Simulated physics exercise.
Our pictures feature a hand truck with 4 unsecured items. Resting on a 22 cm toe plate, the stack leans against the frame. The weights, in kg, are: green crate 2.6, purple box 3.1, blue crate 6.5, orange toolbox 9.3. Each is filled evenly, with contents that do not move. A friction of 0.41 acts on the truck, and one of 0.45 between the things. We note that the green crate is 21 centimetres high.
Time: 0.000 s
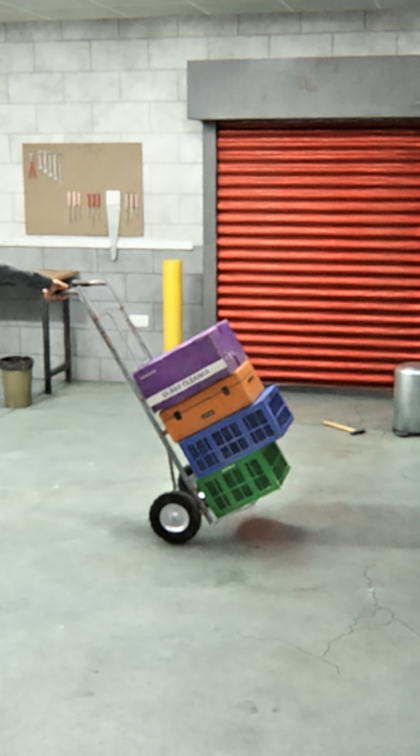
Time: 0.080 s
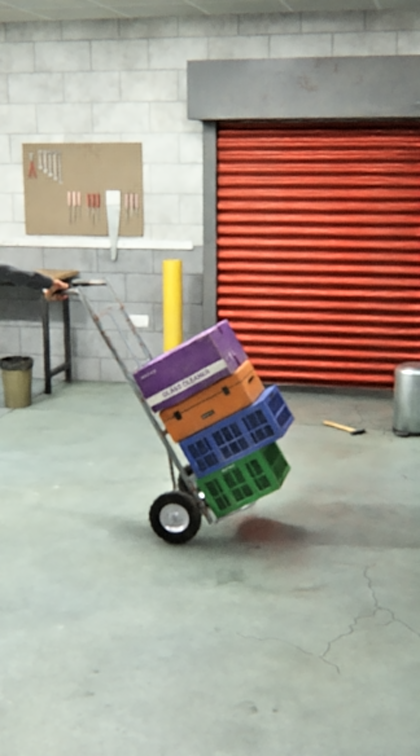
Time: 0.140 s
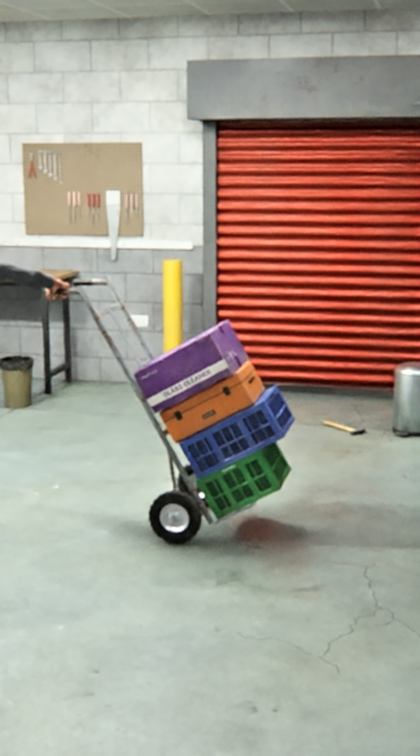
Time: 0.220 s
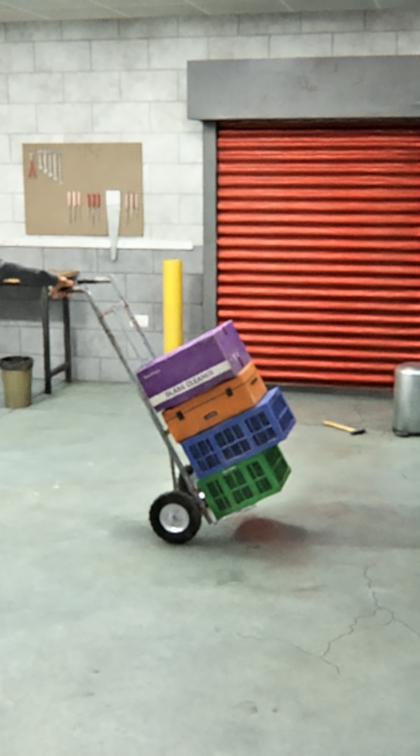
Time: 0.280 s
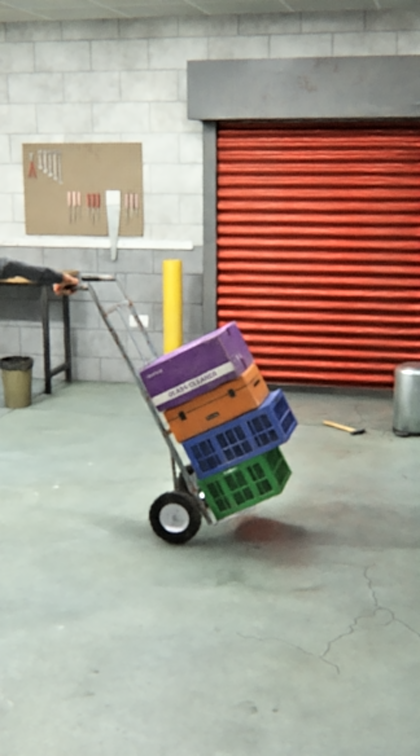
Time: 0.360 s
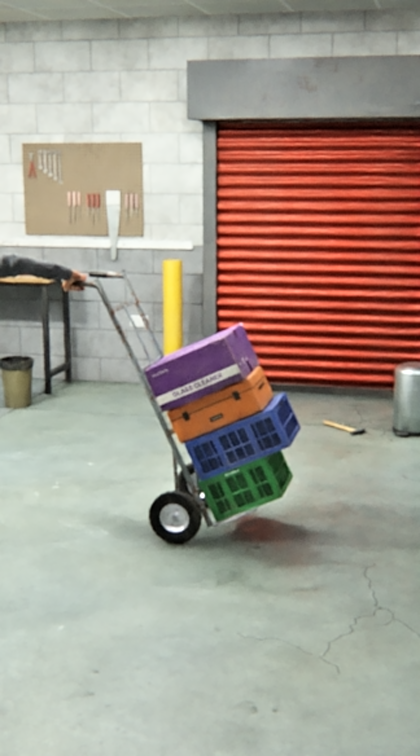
An arm reaches in from the left and grips the handle of a tilted hand truck, seen side-on in a workshop with pale block walls and a grey floor. A purple box, orange toolbox, blue crate and green crate are stacked top to bottom on it, before a red roller door. The hand slowly raises the truck slightly more upright, while the camera stays still.
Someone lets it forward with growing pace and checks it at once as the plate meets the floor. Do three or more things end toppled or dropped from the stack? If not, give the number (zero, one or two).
Yes.
After 1.46 s, truck upright; purple box tipped 28° from how it sat near (330, 399); green crate tipped 28° from how it sat near (266, 496); orange toolbox tipped 28° from how it sat.
After 1.96 s, truck upright; purple box, blue crate and orange toolbox now dropped from the stack; green crate on its side near (306, 497).
At rest (3.3 s), dropped from the stack, purple box, blue crate and orange toolbox; tipped over on the truck, green crate. In the last view, green crate near (309, 499).
